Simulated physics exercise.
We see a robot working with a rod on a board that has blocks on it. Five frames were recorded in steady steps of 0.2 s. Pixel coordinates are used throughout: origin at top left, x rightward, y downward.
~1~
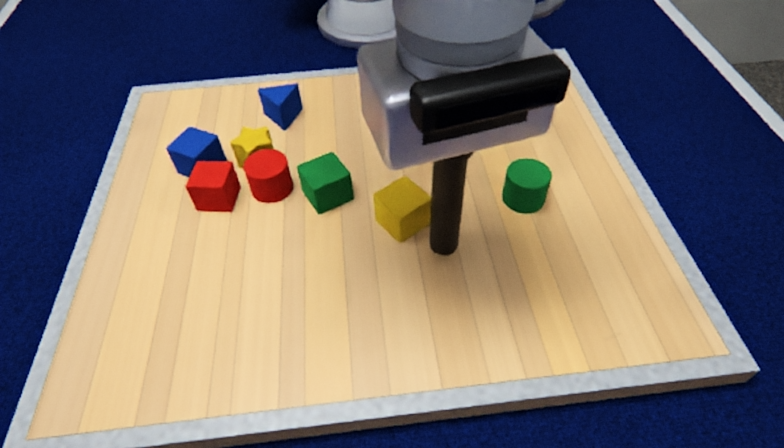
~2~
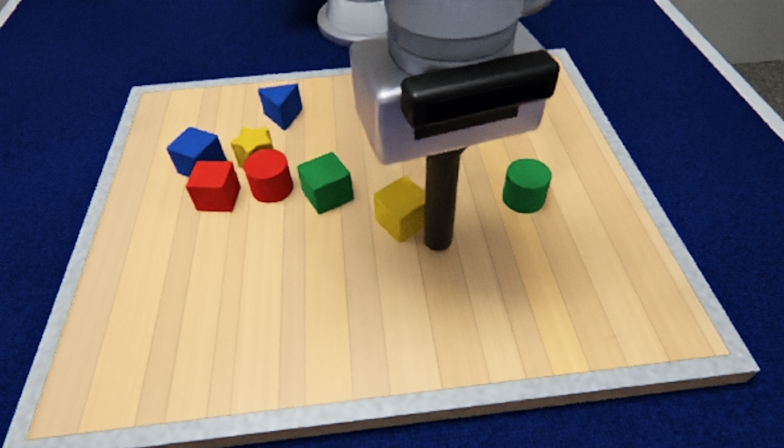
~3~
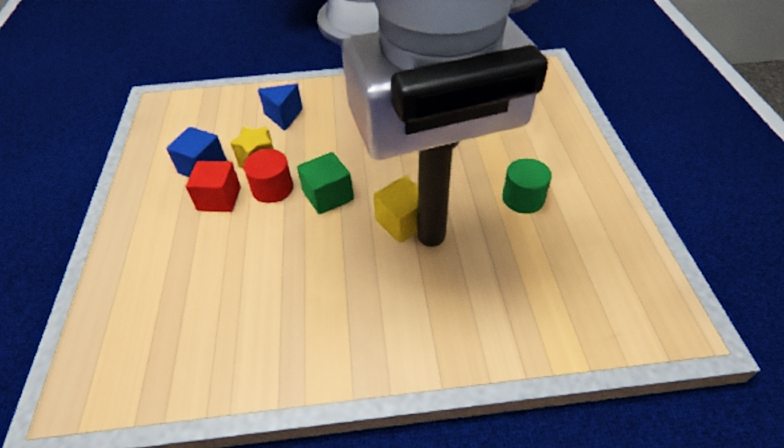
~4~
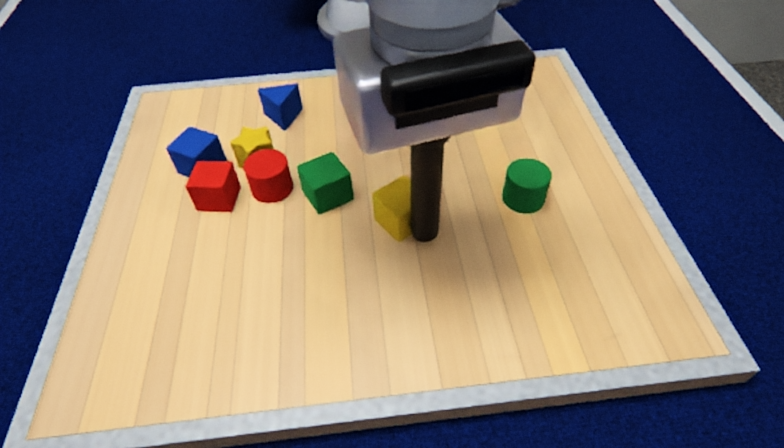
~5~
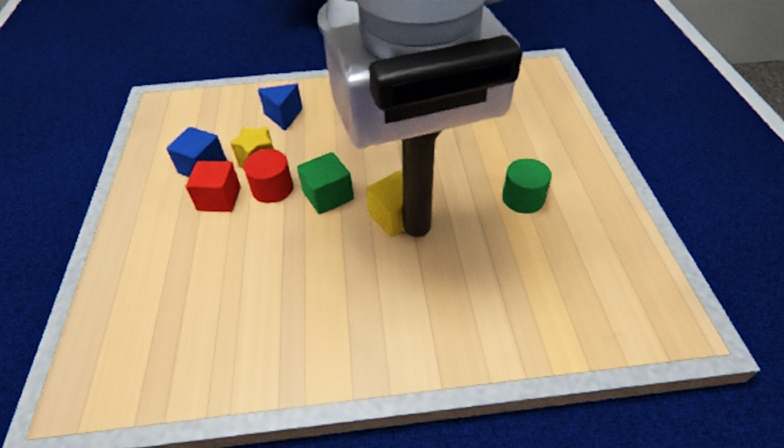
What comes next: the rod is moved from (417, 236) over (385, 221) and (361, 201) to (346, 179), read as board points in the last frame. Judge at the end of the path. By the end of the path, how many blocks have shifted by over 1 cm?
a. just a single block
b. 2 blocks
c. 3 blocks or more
Option b.
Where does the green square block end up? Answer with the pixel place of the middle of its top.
Roughly at (308, 161).
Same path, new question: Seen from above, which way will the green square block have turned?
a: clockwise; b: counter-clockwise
b
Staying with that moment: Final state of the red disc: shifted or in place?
Once the rod is done, the red disc remains in the old spot.
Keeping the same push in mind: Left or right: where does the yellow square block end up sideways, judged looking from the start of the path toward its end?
Right.
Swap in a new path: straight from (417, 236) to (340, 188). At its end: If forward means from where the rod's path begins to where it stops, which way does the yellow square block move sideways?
It slides rightward.
On the path given first. One third of the way, rod at (384, 213); yellow square block at (372, 172), turned 25° clockwise.
Two thirds of the way, rod at (360, 193); green square block at (319, 168); yellow square block at (368, 152), turned 45° clockwise.
At the end, rod at (345, 171); red disc unmoved; green square block at (308, 161), turned 50° anticlockwise; yellow square block at (368, 138), turned 85° clockwise.
